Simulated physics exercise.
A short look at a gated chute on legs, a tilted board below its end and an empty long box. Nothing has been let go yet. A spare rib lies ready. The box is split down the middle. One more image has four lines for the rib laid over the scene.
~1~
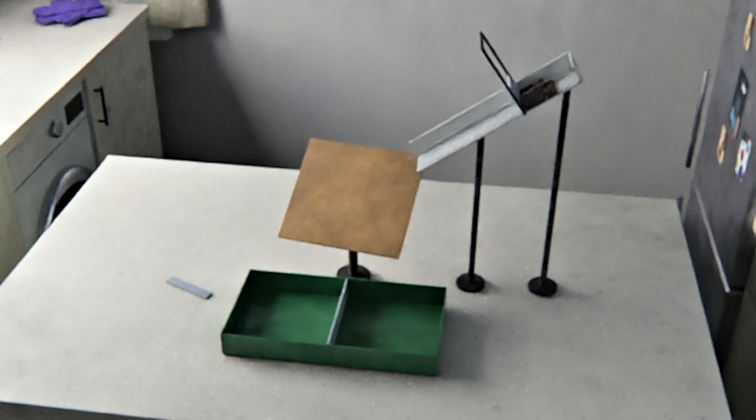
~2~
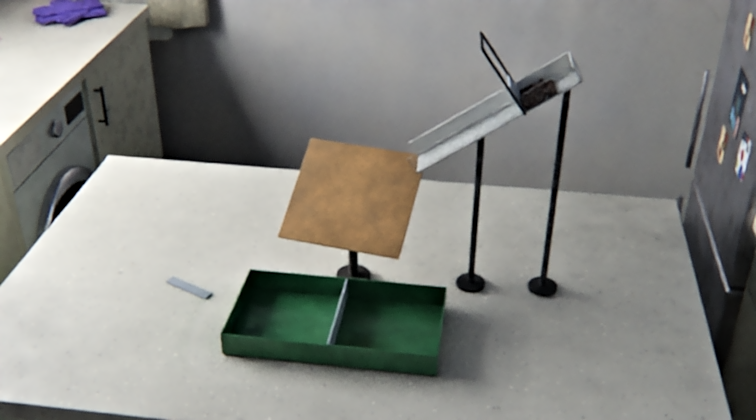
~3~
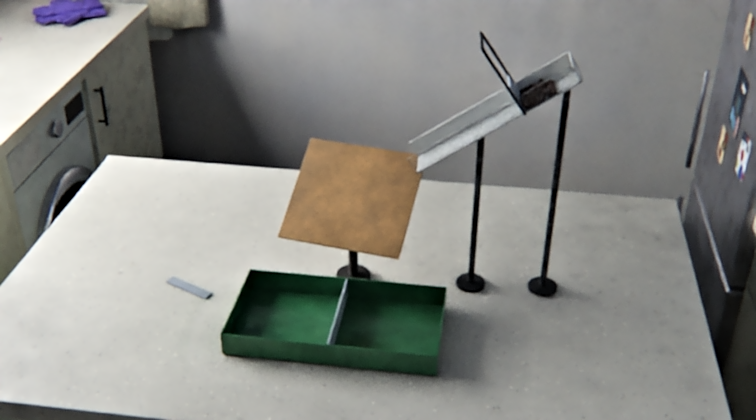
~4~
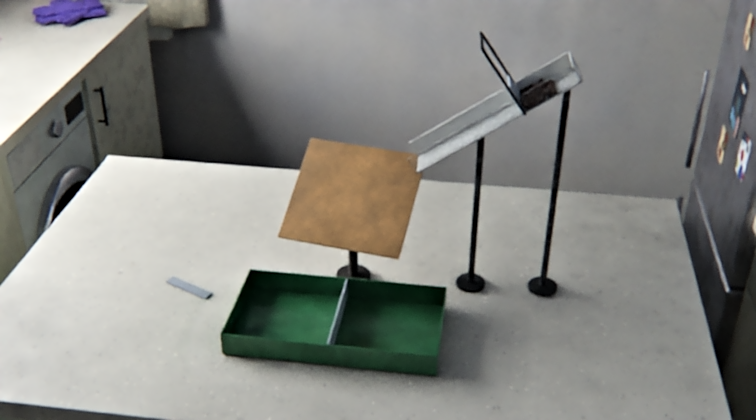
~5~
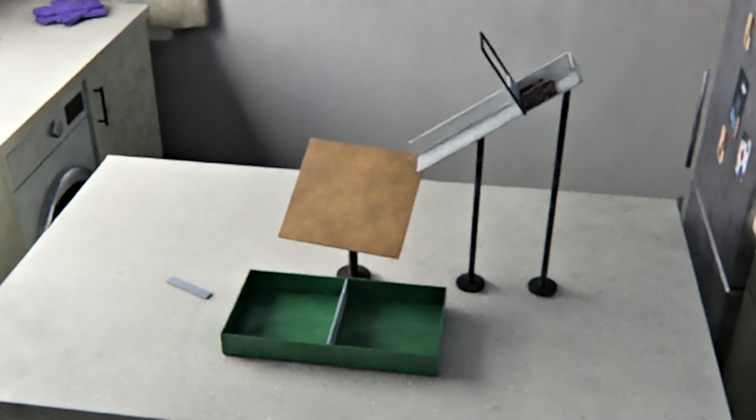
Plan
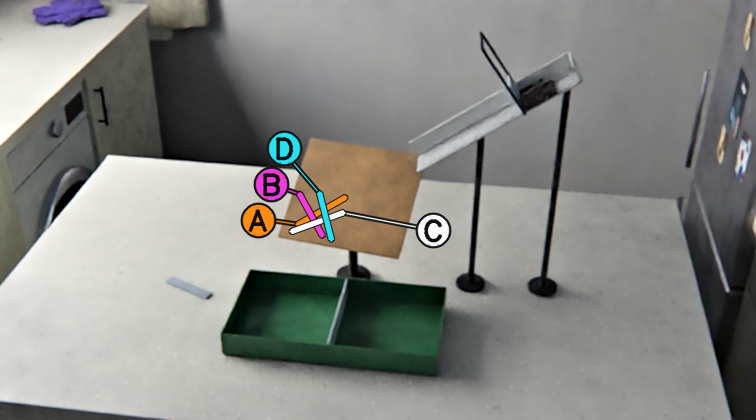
Nothing moves as a gated chute stands above a tilted brown board and a divided green box.
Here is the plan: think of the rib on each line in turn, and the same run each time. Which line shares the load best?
D is best.
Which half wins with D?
The left half.
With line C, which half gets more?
More lands on the left.
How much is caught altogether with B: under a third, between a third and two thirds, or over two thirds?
It is over two thirds.
On the marked copy, line A from (344, 197) to (298, 224); line B from (299, 194) to (322, 235); line C from (342, 212) to (292, 231); line D from (319, 193) to (331, 239).
For line A, of what is caught, nearly all in the left half, a small part in the right.
For line B, of what is caught, nearly all in the left half, a small part in the right.
For line C, of what is caught, nearly all in the left half, a small part in the right.
For line D, of what is caught, about two thirds in the left half, about a third in the right.
